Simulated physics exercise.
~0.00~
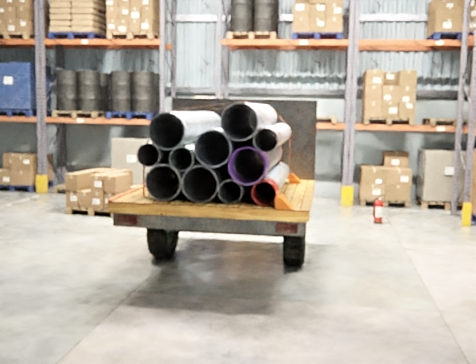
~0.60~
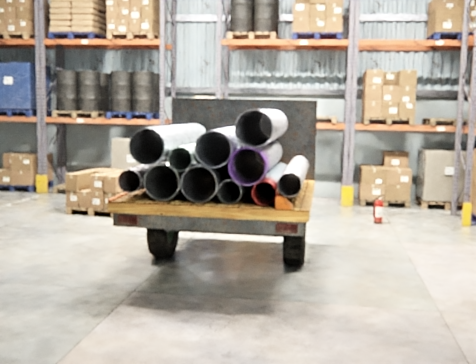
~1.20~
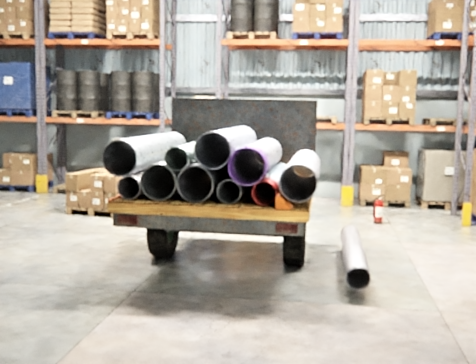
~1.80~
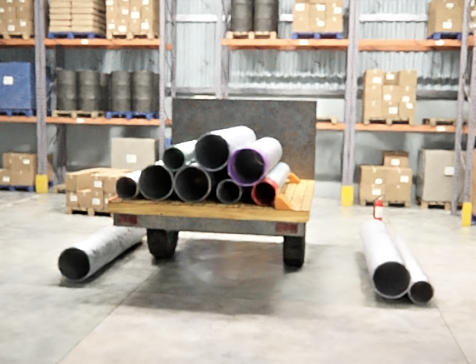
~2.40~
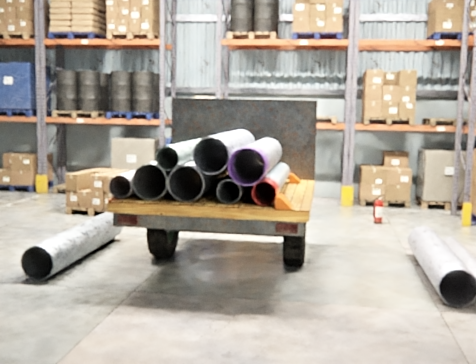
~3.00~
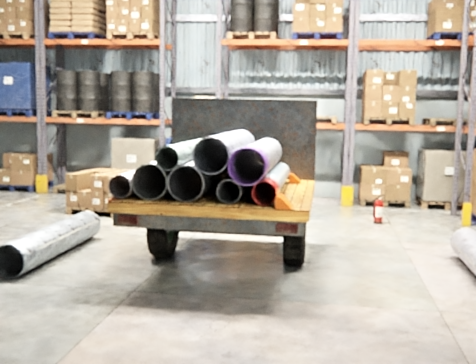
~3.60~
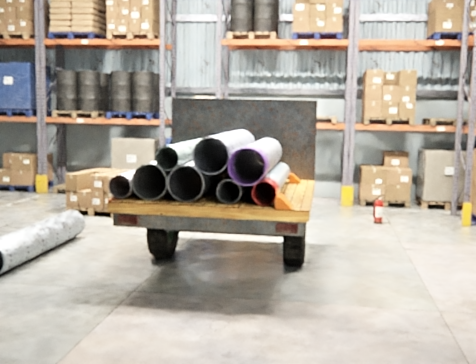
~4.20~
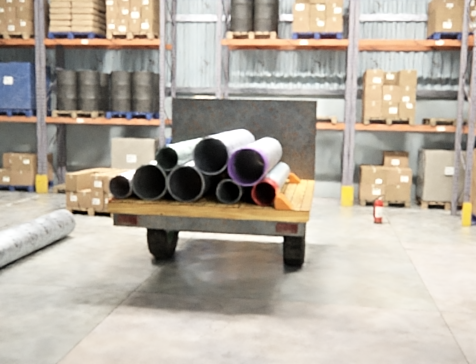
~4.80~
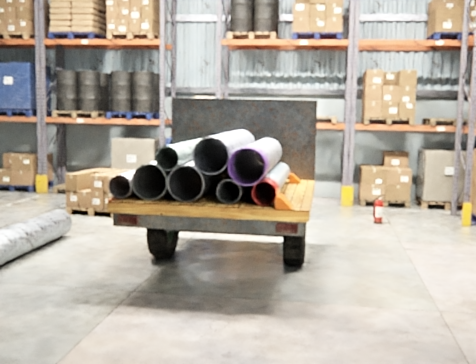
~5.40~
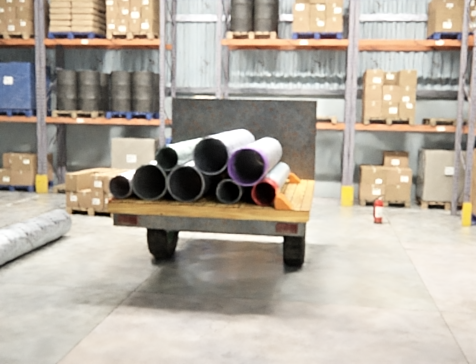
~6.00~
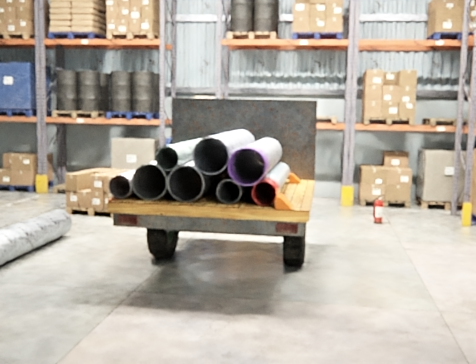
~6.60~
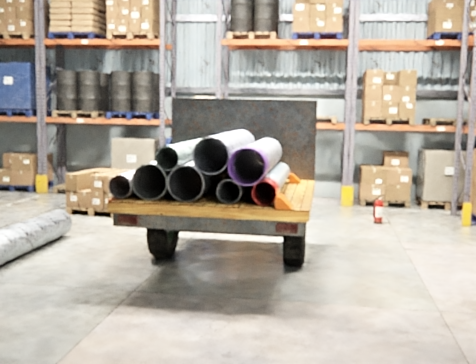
Warehouse floor, stacked pipes slumping on a parked trailer, three tumbling off and rolling aside, red and purple ones staying aboard.
